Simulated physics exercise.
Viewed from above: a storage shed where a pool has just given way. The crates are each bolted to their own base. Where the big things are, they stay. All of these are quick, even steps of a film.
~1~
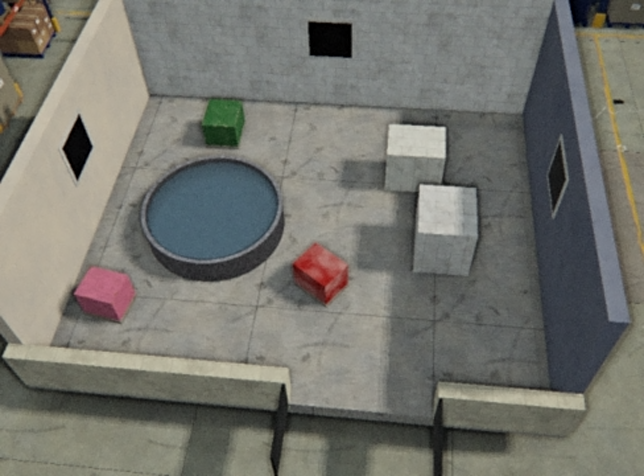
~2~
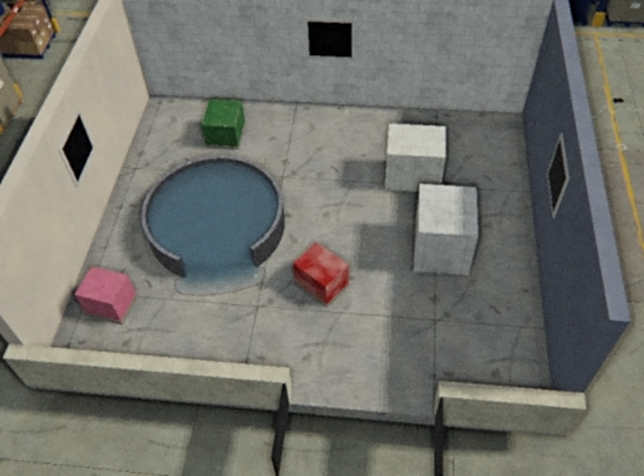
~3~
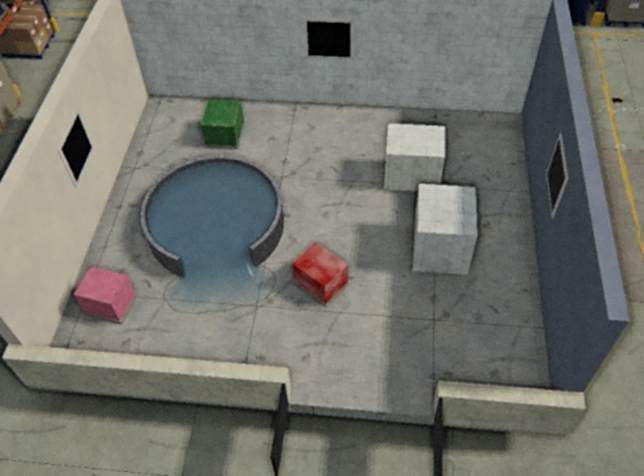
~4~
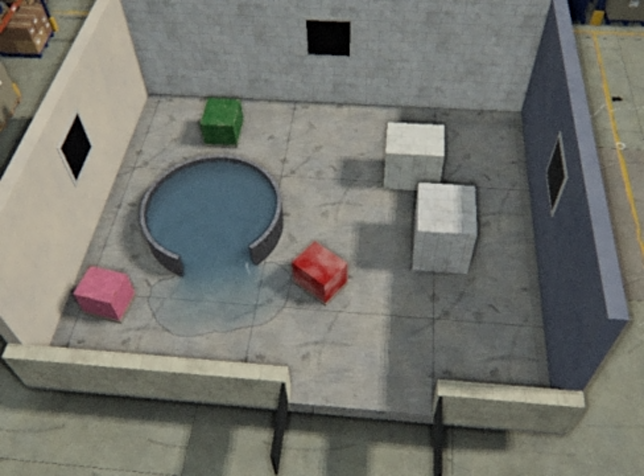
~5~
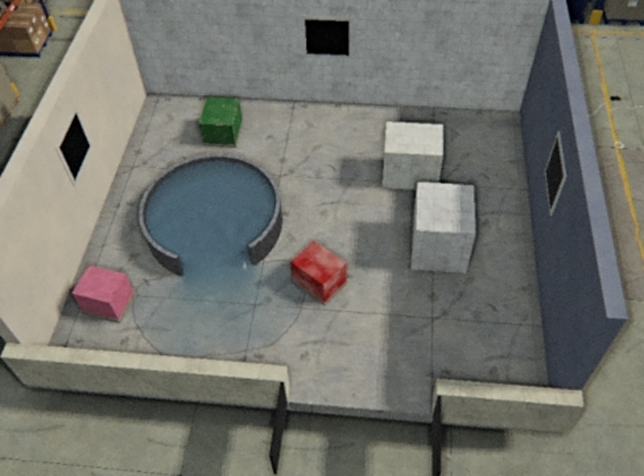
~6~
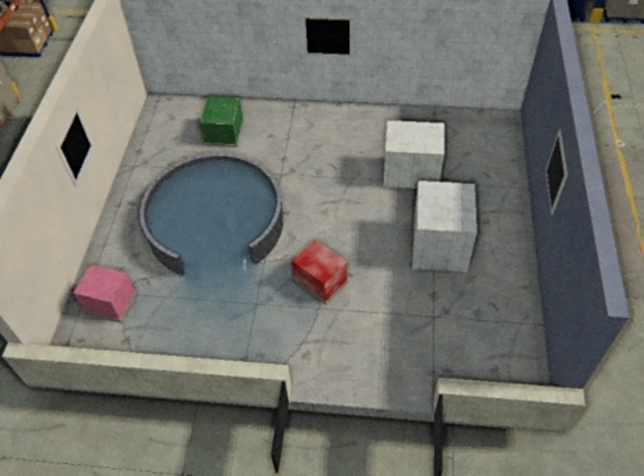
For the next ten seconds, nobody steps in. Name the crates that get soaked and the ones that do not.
Outcome: The red crate is out of reach; the pink crate is within reach; the green crate is out of reach.
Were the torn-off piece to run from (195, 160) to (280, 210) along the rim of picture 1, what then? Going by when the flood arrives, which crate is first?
That would be the green crate.
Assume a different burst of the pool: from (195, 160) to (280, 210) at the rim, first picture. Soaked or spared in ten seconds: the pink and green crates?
Pink stays untouched; green gets drenched.
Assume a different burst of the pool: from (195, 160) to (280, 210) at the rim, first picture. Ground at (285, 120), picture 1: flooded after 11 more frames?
Outcome: Submerged.
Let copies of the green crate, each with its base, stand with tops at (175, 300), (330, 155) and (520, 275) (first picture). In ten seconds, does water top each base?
Taking them in order, the first is flooded, the second is untouched and the third is flooded.
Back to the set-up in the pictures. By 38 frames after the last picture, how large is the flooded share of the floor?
My guess is around 55 in a hundred.
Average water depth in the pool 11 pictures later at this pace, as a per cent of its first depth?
I'd say around 58 per cent.
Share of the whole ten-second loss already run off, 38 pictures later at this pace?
It comes to around 75 per cent.
A moment on, water covers 15 % of the floor; the red crate water round its plinth, the pink crate water round its plinth, the green crate not reached.
Next, water covers 20 % of the floor; the red crate water round its plinth, the pink crate water round its plinth, the green crate not reached.
Then, water covers 30 % of the floor; the red crate water round its plinth, the pink crate water round its plinth, the green crate not reached.
Later, water covers 55 % of the floor; the red crate water round its plinth, the pink crate water round its plinth, the green crate water round its plinth.
In the end, water covers 75 % of the floor; the red crate stayed above the water, the pink crate was topped, the green crate stayed above the water.
